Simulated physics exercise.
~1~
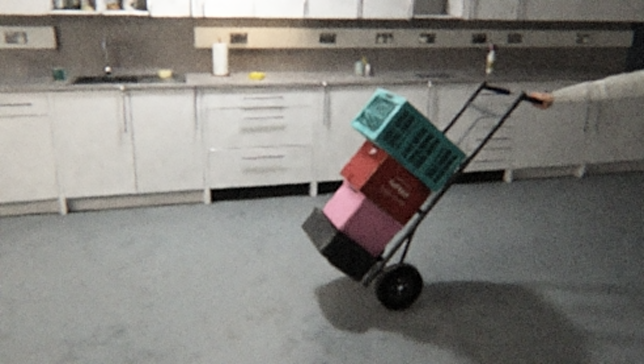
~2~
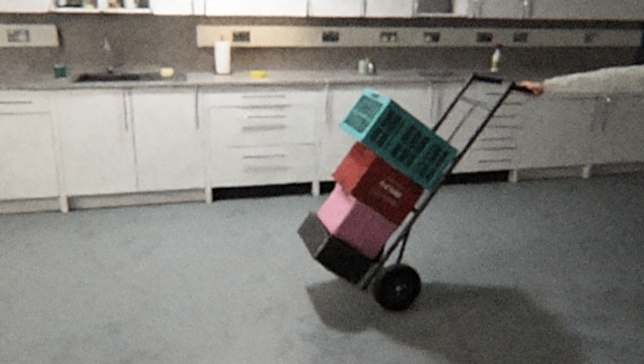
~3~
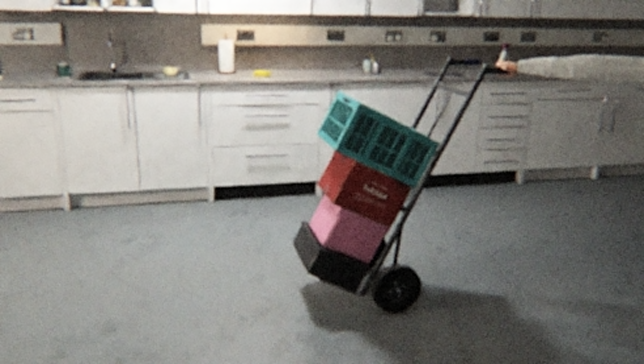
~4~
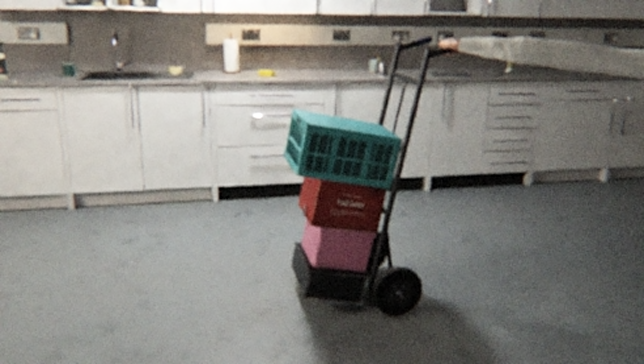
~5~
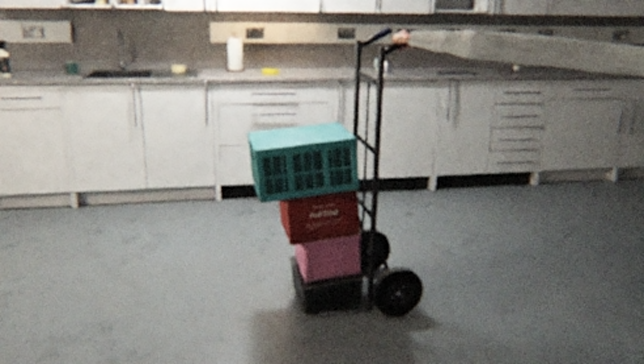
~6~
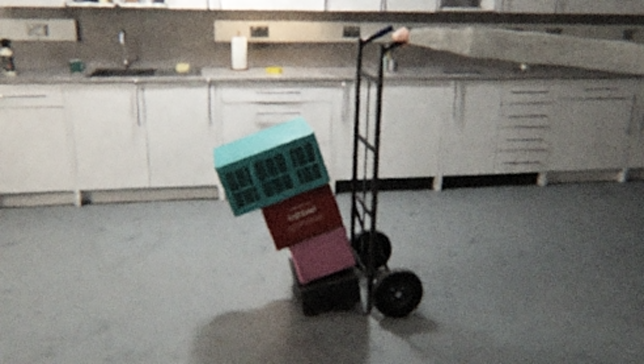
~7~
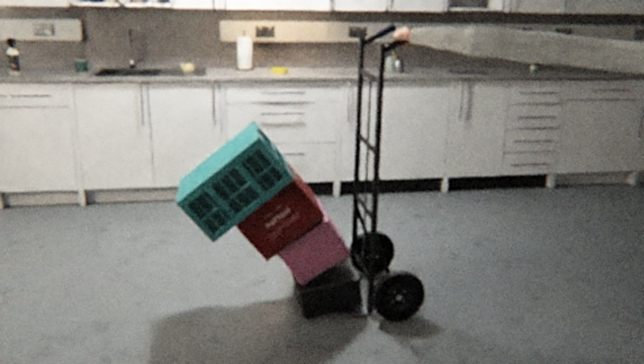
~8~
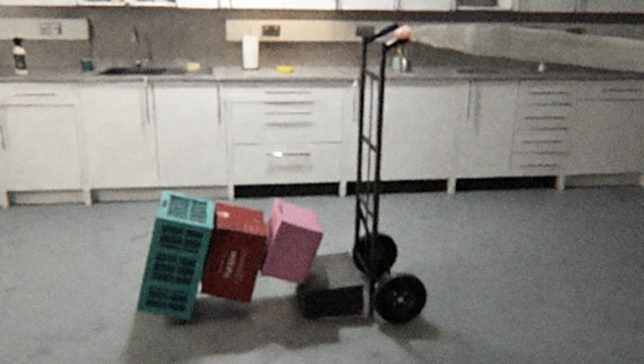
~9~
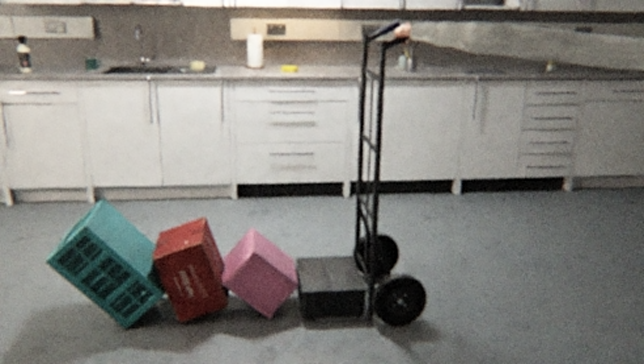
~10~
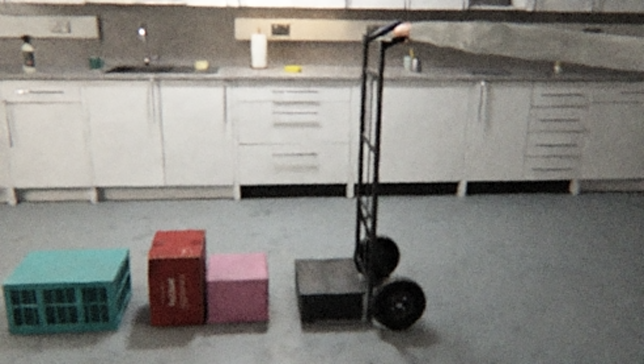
A stack of four crates and boxes on a hand truck toppled left after a hand swung the truck upright, and the turquoise, red and pink ones tumbled onto the floor in a row, while the black one stayed at the truck's base.
